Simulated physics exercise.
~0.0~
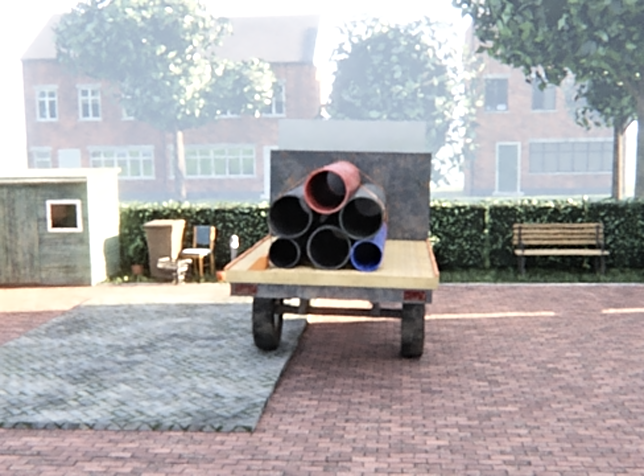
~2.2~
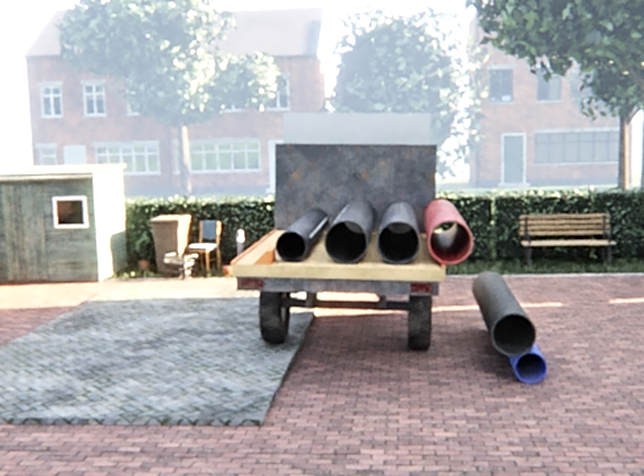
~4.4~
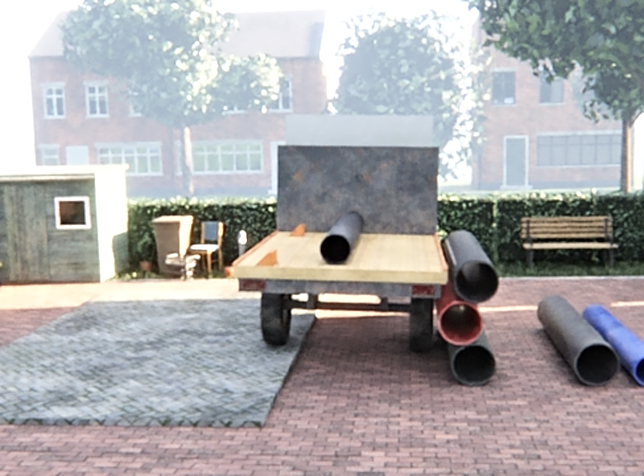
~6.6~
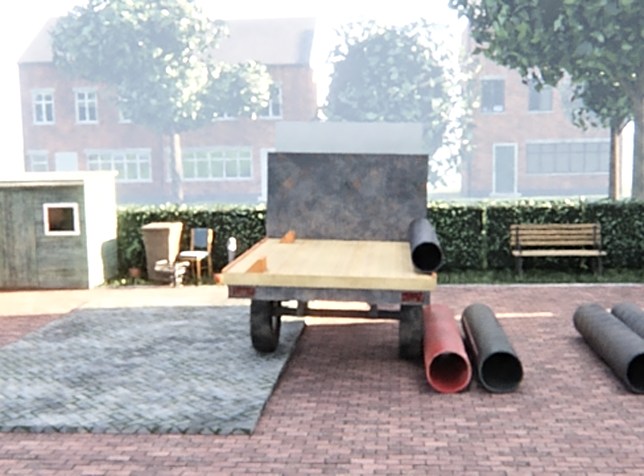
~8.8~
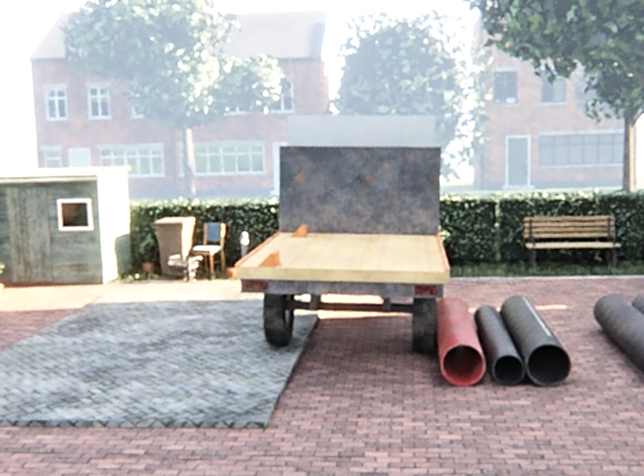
Six hollow pipes, one red, one blue and the rest dark, sit stacked on a flatbed trailer seen from behind in a brick-paved yard, with a shed at left and a hedge, bench and brick houses beyond. The stack collapses and spreads to the right, and the blue pipe and a dark one drop off that side first. The red pipe follows over the edge with more dark ones, while one dark pipe still lies on the deck. That last pipe reaches the right edge and falls too, leaving the deck empty and the red pipe beside dark ones on the paving.
